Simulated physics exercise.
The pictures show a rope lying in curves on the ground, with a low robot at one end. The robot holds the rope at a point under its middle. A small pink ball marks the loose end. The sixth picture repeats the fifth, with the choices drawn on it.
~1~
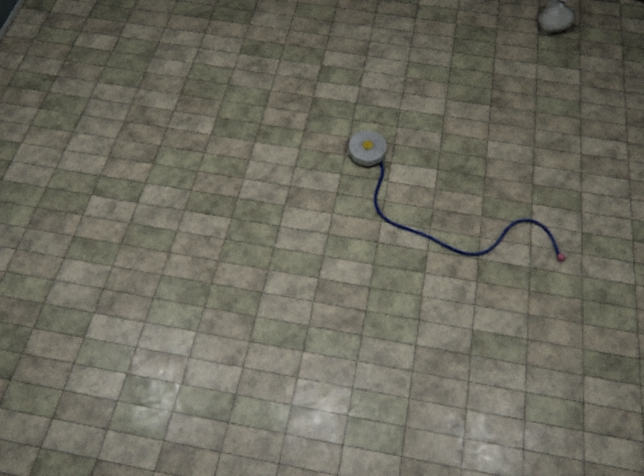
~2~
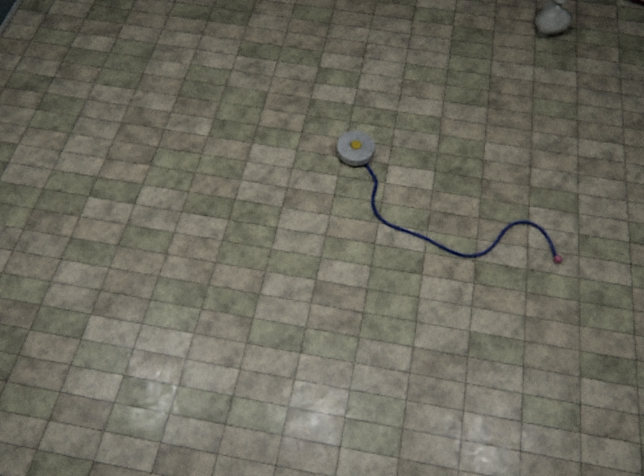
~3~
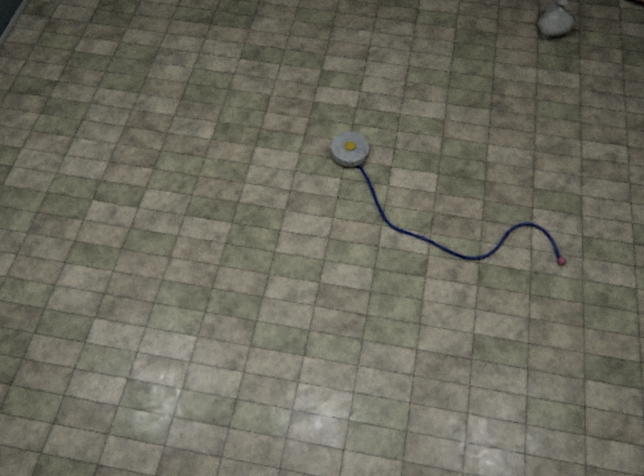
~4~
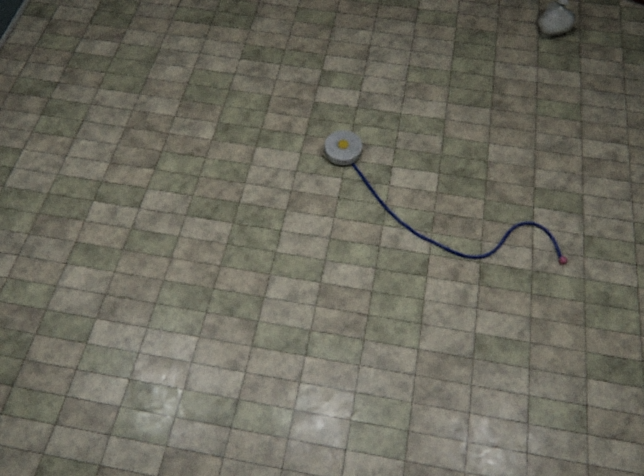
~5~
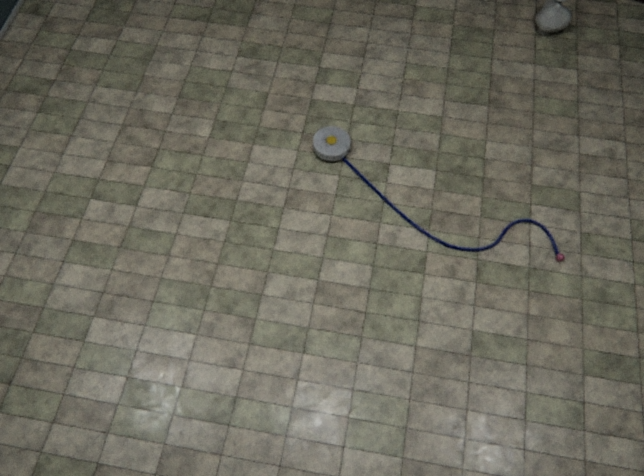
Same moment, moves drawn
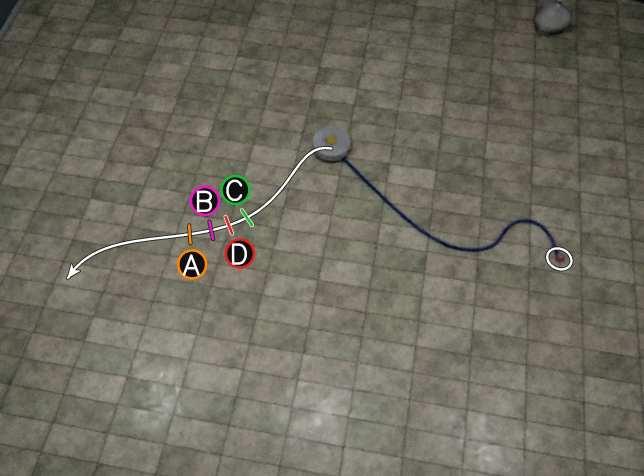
Small round robot creeping left across a tiled floor, drawing the near part of a curved blue rope straighter behind it.
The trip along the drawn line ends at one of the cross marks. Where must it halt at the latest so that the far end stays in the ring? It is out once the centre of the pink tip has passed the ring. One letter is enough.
At C, and not beyond.
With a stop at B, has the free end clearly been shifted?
By then, yes.
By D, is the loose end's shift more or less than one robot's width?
Less.
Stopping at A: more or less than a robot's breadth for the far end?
By then, more.
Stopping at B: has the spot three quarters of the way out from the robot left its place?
Yes.
On the marked copy, A at (190, 234); B at (211, 230); C at (247, 218); D at (229, 225); the ring at (559, 259); the route from (332, 148) via (219, 228) to (68, 278).
With C. Early on, robot (299, 161), middle of the rope (435, 229), free end (560, 257).
Further on, robot (275, 192), middle of the rope (428, 221), free end (560, 257).
At the end, robot (246, 214), middle of the rope (405, 216), free end (558, 252); the free end is still in its ring.
As for the rest, A drags the free end to (507, 233); B drags the free end to (528, 238); D drags the free end to (544, 243).
